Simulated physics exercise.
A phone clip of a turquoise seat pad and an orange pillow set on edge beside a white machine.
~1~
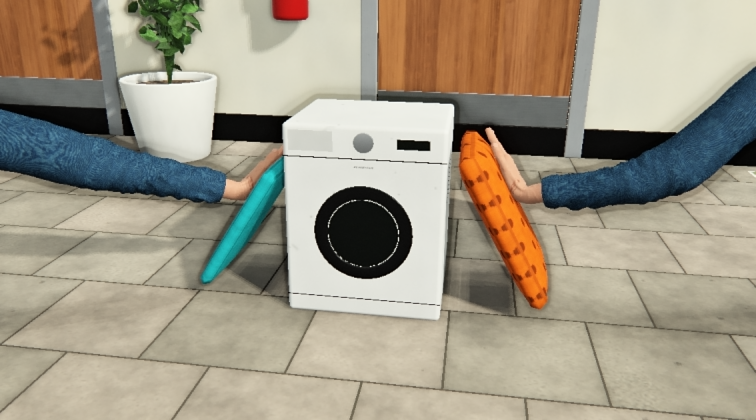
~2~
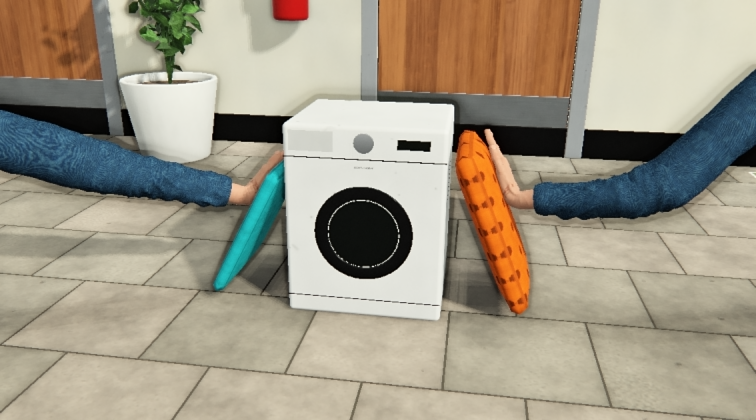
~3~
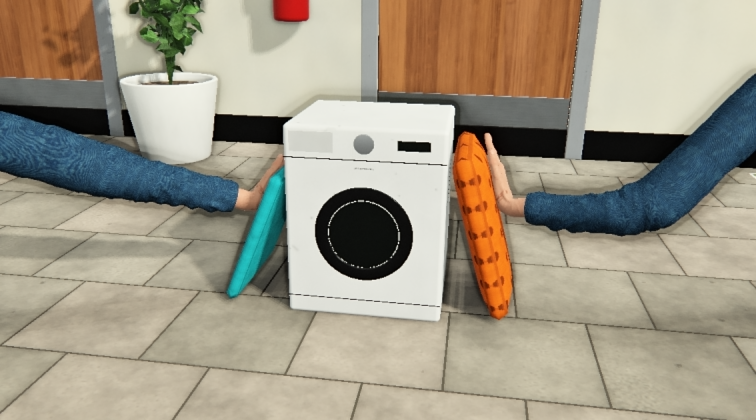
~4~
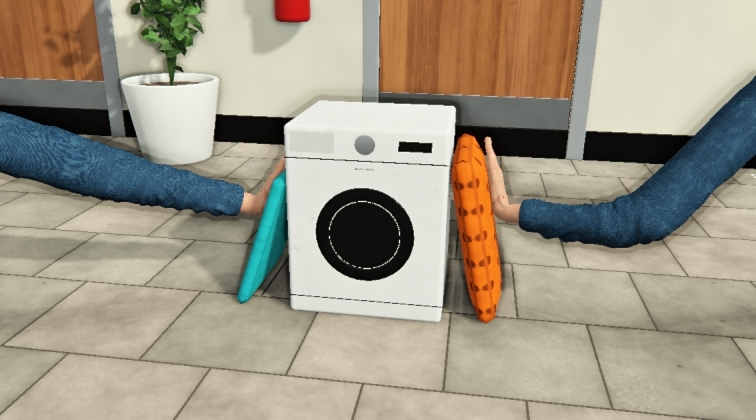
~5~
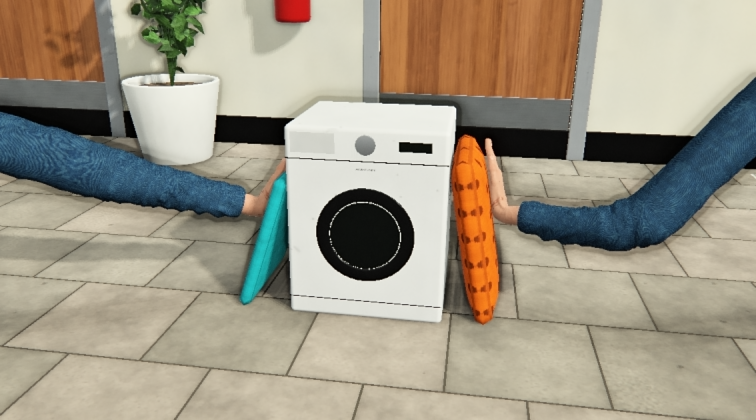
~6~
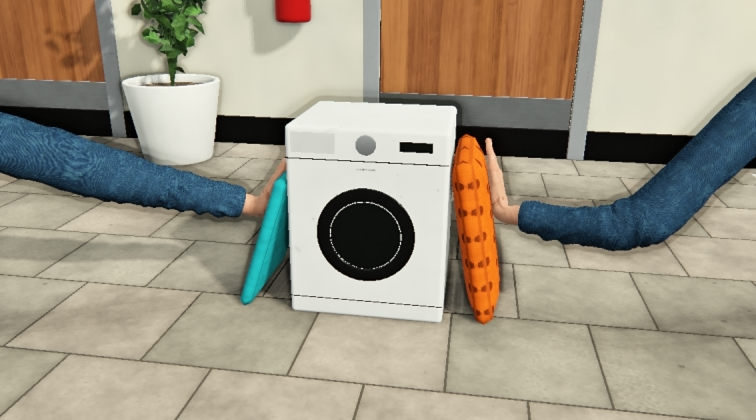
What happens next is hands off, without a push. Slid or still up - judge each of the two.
Turquoise seat pad: Still up; orange pillow: Still up.
Then, 0.60 s on from there, seat pad propped as before near (282, 224); pillow propped as before near (475, 226).
In the end, seat pad propped as before near (282, 224); pillow propped as before near (475, 226). The turquoise seat pad keeps leaning and the orange pillow holds its lean.
